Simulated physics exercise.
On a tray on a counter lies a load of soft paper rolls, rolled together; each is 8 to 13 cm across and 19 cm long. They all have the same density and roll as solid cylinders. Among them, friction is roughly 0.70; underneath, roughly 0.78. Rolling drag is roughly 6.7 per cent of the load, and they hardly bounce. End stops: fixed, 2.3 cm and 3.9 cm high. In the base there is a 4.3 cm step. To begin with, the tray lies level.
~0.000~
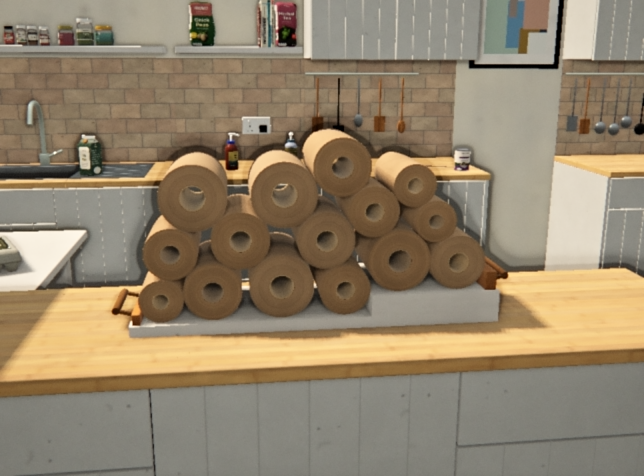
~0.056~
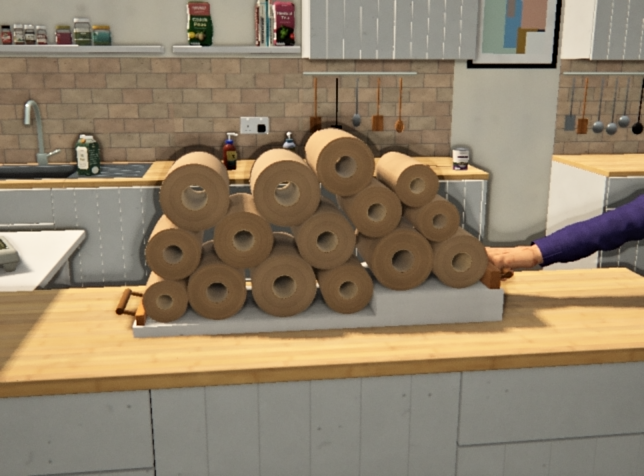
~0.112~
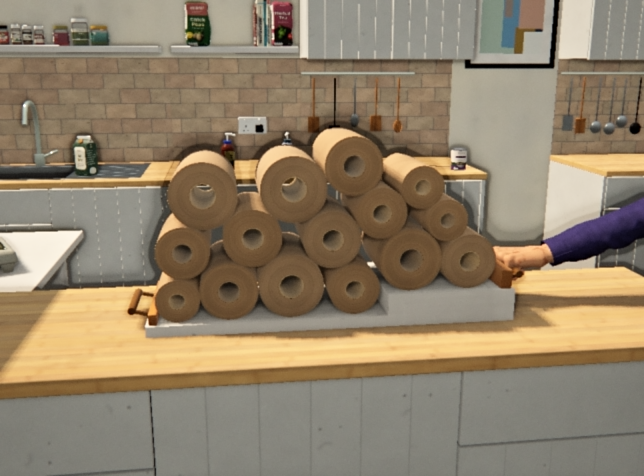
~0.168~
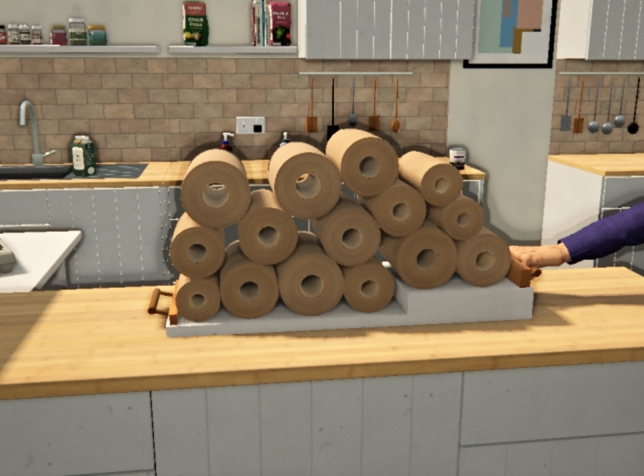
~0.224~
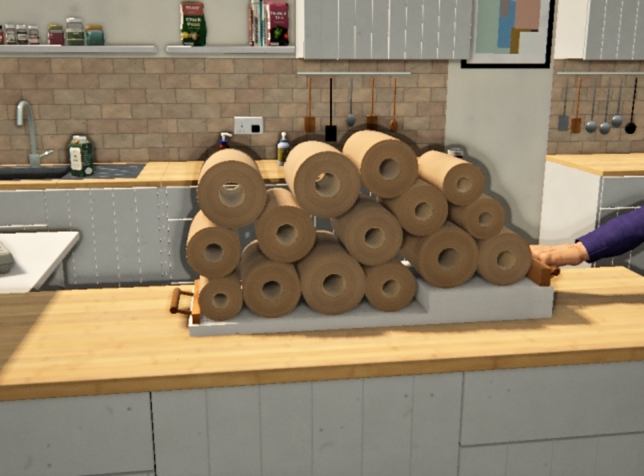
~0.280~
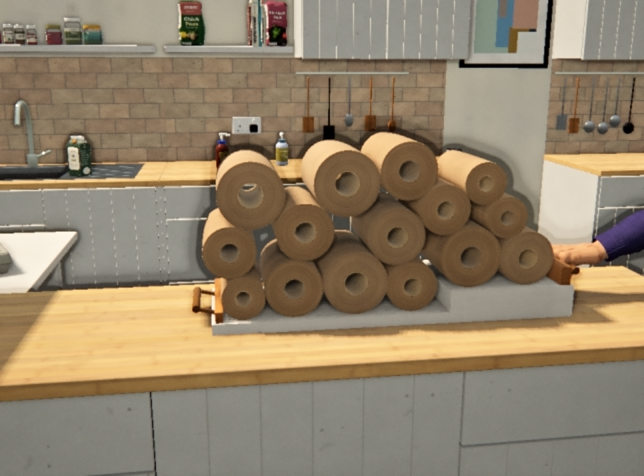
To begin with, a stack of brown paper rolls rests on a grey tray with wooden handles on a kitchen counter. A hand in a purple sleeve then reaches in from the right and grips the right handle. It draws the tray steadily rightward along the counter, the rolls staying piled as they travel.
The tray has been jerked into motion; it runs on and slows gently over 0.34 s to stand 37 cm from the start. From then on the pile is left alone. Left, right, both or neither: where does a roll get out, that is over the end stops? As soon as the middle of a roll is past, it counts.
Result: Left.
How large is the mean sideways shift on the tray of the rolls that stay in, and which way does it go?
To the left, roughly 2 cm.
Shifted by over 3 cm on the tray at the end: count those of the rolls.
A total of 5.
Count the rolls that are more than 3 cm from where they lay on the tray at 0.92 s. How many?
By then 5.
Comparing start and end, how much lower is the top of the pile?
The top ends up around 3 cm lower.
By 0.46 s, tray 29 cm along; 5 now displaced over 3 cm; 1 over the left lip; the one last seen at (230, 253) 11 cm left and 6 cm down (moves measured on the tray).
By 0.63 s, tray 36 cm along; 5 now displaced over 3 cm; 1 over the left lip; the one last seen at (230, 253) 13 cm left and 6 cm down.
By 0.92 s, tray 37 cm along; 5 now displaced over 3 cm; 2 over the left lip; the one last seen at (230, 253) 19 cm left and 10 cm down.
By 1.13 s, tray 37 cm along; 5 now displaced over 3 cm; 2 over the left lip; the one last seen at (230, 253) 24 cm left and 10 cm down.
All still by 1.6 s, 5 moved over 3 cm; 2 over the left lip; the one last seen at (230, 253) 26 cm left and 10 cm down; top of the pile 32 cm high, from 35 cm.
